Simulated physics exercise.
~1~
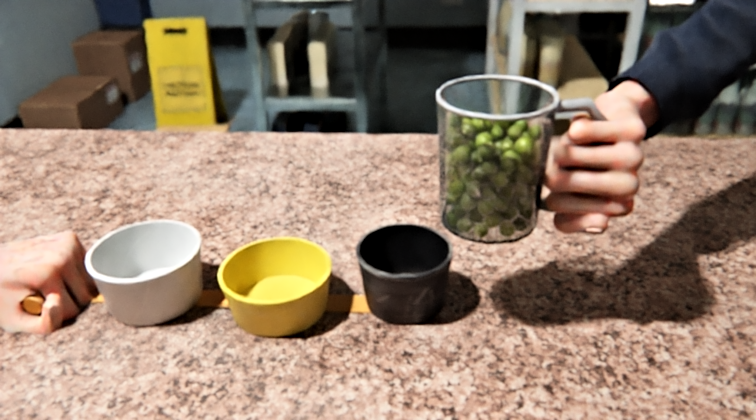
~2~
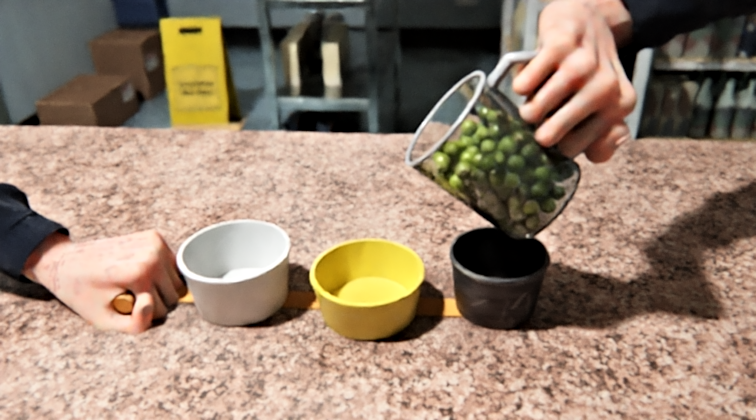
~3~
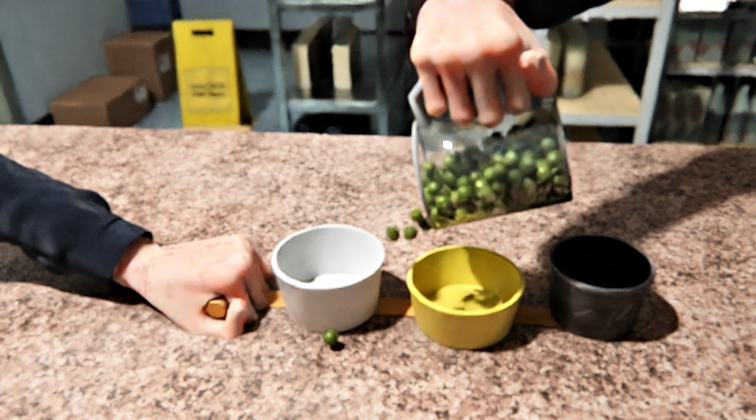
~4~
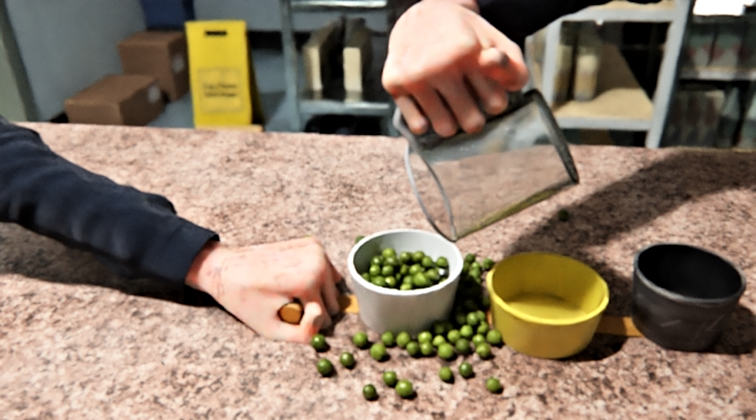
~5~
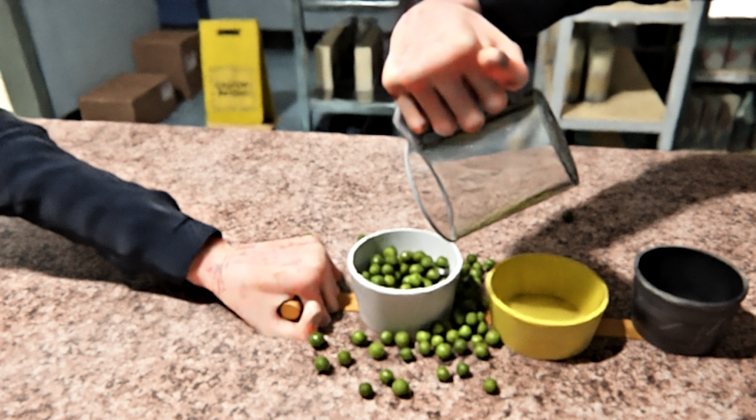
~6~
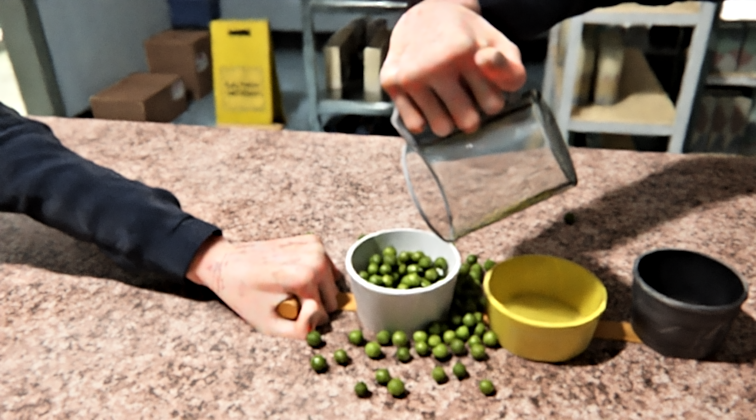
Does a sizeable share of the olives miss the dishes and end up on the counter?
Yes, a large share of the olives lands on the counter around the white dish, while the rest settle inside it and the yellow and black dishes stay empty.
On a speckled pinkish stone counter, seen from the front and slightly above, with boxes, shelves and a yellow sign behind, a hand at the left holds a strip carrying white, yellow and black dishes. Another hand holds a clear cup of small green olives above the right side. The left hand pushes the row to the right while the cup tips over toward the left. Olives begin to drop near the white dish, then pour out until the cup is empty. The row stops, with olives heaped in the white dish and many scattered on the counter around it, while the yellow and black dishes stay empty.
